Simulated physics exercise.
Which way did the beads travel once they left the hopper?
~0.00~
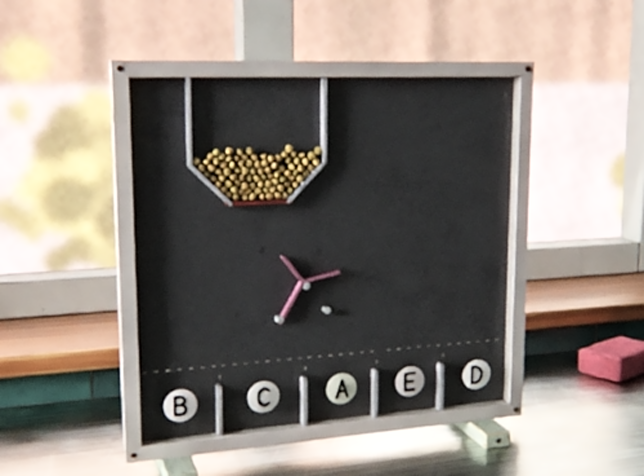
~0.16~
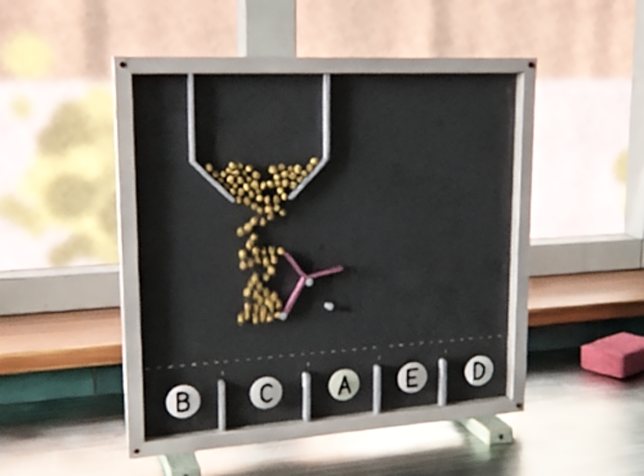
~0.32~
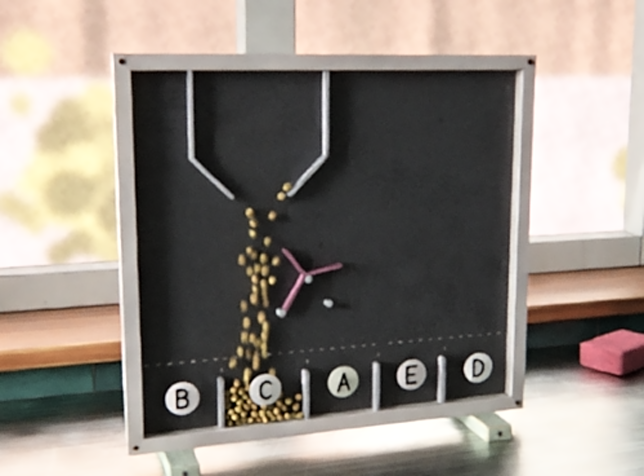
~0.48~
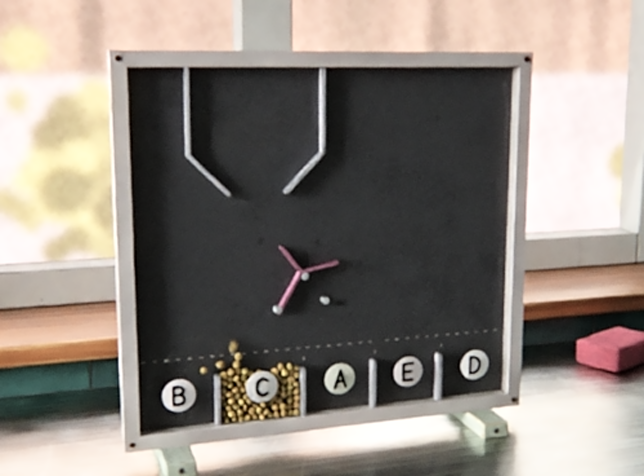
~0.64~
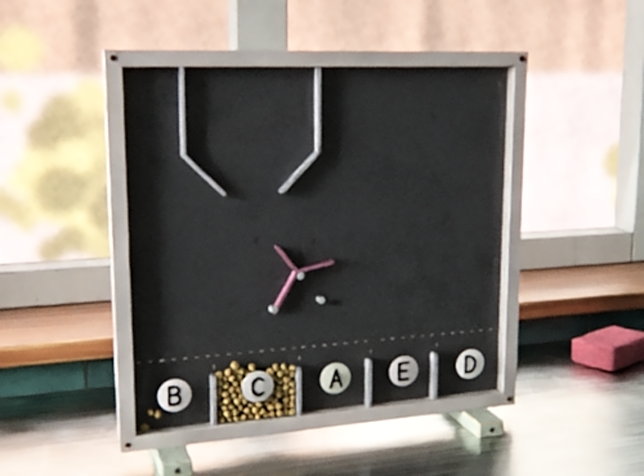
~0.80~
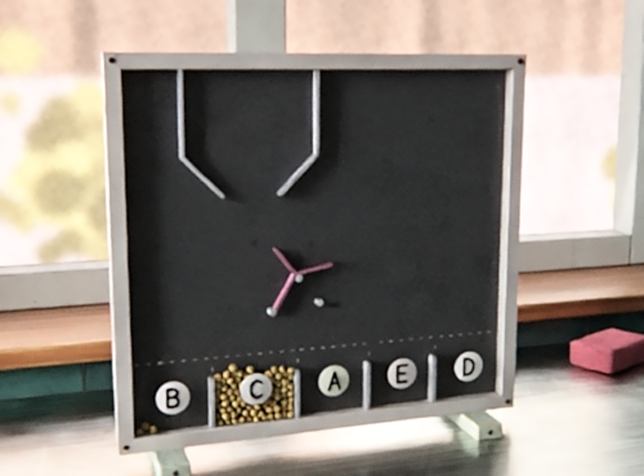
They moved down the board, dropping past the pink piece toward the bins at the bottom.
